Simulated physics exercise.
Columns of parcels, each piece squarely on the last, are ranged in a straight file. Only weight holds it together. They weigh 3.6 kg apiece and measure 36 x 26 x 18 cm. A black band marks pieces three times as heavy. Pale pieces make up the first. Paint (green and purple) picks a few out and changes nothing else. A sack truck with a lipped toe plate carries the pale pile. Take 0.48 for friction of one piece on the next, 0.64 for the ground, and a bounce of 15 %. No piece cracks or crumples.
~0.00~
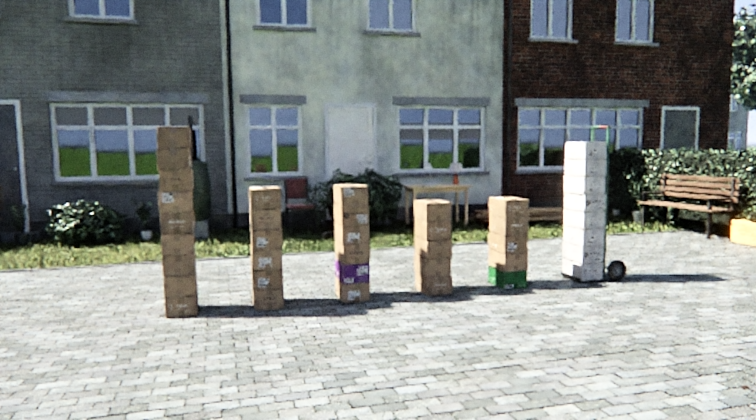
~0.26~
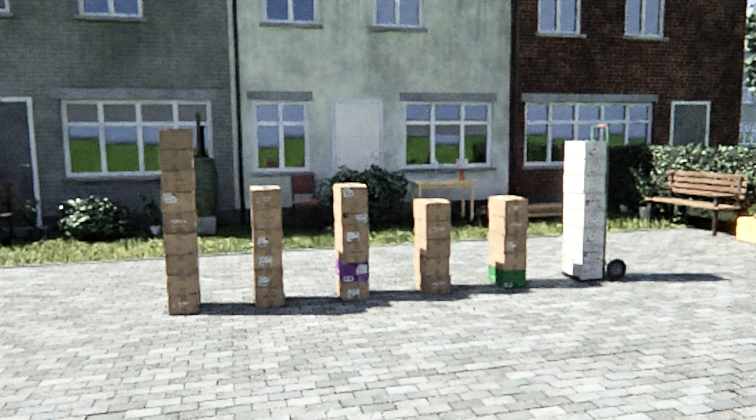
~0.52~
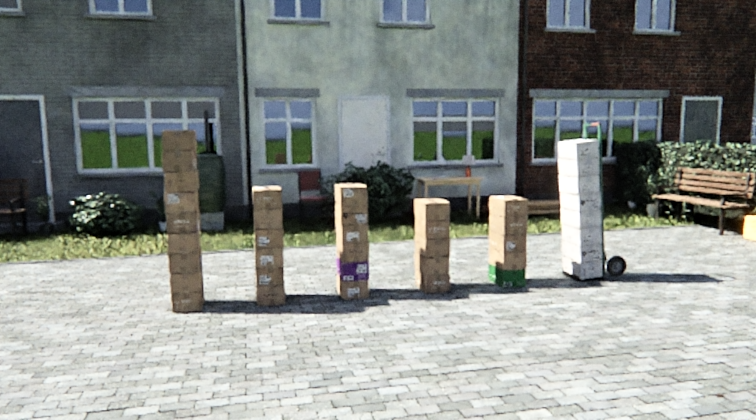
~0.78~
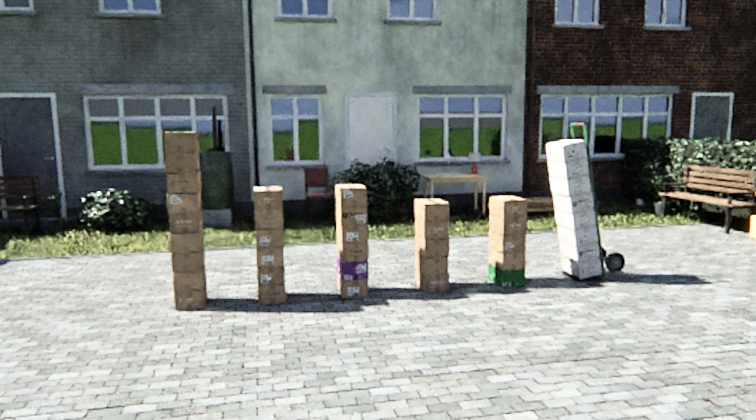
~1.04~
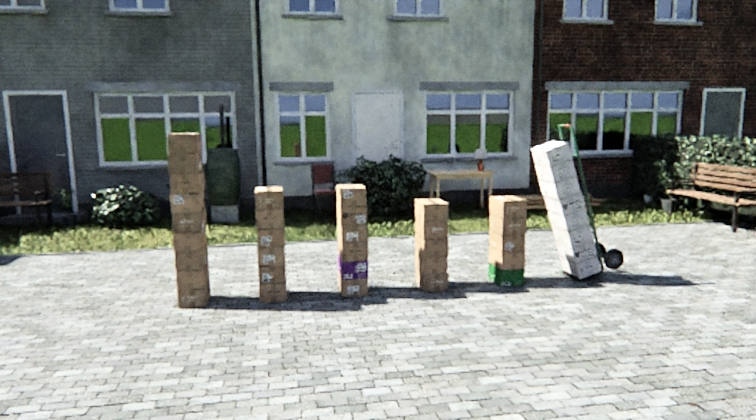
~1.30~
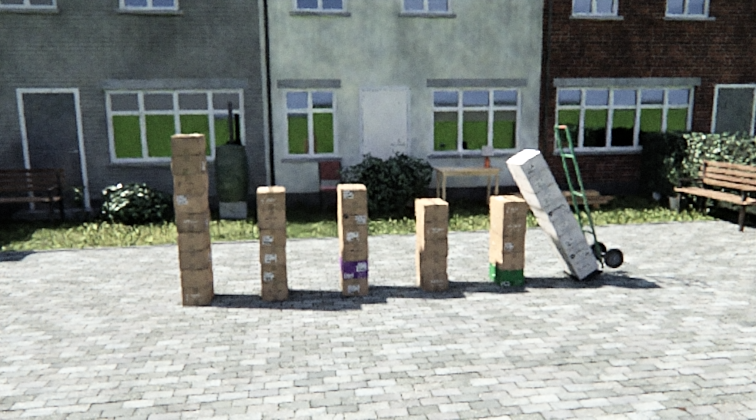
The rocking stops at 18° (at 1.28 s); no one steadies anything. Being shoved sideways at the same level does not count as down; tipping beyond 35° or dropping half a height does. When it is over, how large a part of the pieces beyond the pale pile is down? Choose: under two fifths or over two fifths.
The part is over two fifths.
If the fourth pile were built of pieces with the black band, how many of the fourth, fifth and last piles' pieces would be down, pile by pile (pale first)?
Then fourth 0, fifth 0, last 0.
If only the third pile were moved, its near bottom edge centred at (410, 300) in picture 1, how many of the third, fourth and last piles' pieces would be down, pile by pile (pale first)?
Then third 0, fourth 0, last 0.
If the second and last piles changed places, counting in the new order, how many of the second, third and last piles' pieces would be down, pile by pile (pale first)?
Then second 9, third 5, last 5.
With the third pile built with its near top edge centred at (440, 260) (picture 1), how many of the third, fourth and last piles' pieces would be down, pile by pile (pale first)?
Then third 1, fourth 0, last 0.
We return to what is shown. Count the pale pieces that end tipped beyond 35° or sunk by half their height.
The count is 8.
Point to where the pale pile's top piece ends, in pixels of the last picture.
At about (463, 274).
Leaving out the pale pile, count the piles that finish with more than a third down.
5 of them.
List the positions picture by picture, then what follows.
In the first frame (each place is the centre of the face we see best; the camera moves round a little), truck frame (607, 158) 0° forward; purple parcel (357, 274); green parcel (516, 280); the others all in place.
In the second frame, truck frame (607, 157) 0° forward; purple parcel (356, 272).
In the third frame, truck frame (600, 155) 5° forward, top of the pale pile leaning 5°; purple parcel (356, 272); the others all in place.
In the fourth frame, truck frame (589, 155) 11° forward, top of the pale pile leaning 11°; purple parcel (356, 271); the others all in place.
In the fifth frame, truck frame (578, 156) 16° forward, top of the pale pile leaning 18°; purple parcel (355, 270); the others all in place.
In the sixth frame, truck frame (574, 157) 18° forward, top of the pale pile leaning 30°; purple parcel (356, 270); green parcel (513, 278); the others all in place.
By 1.72 s, 8 of the pale pile down; none of the 31 other parcels down, 5 disturbed; green parcel tilted 12°.
By 2.68 s, 8 of the pale pile down; 10 of the 31 other parcels down; green parcel tilted 37°.
By 4.40 s, 8 of the pale pile down; 21 of the 31 other parcels down; purple parcel tilted 68°, 12 cm lower; green parcel tilted 37°.
By 5.26 s, 8 of the pale pile down; 30 of the 31 other parcels down; purple parcel tilted 66°, 12 cm lower; green parcel tilted 37°.
When it is over (6.5 s), 8 of the pale pile down; 30 of the 31 other parcels down; purple parcel tilted 66°, 12 cm lower; green parcel tilted 36°. That is 97 per cent. In pixels of the last frame, middles, purple parcel near (330, 278), green parcel near (498, 268).
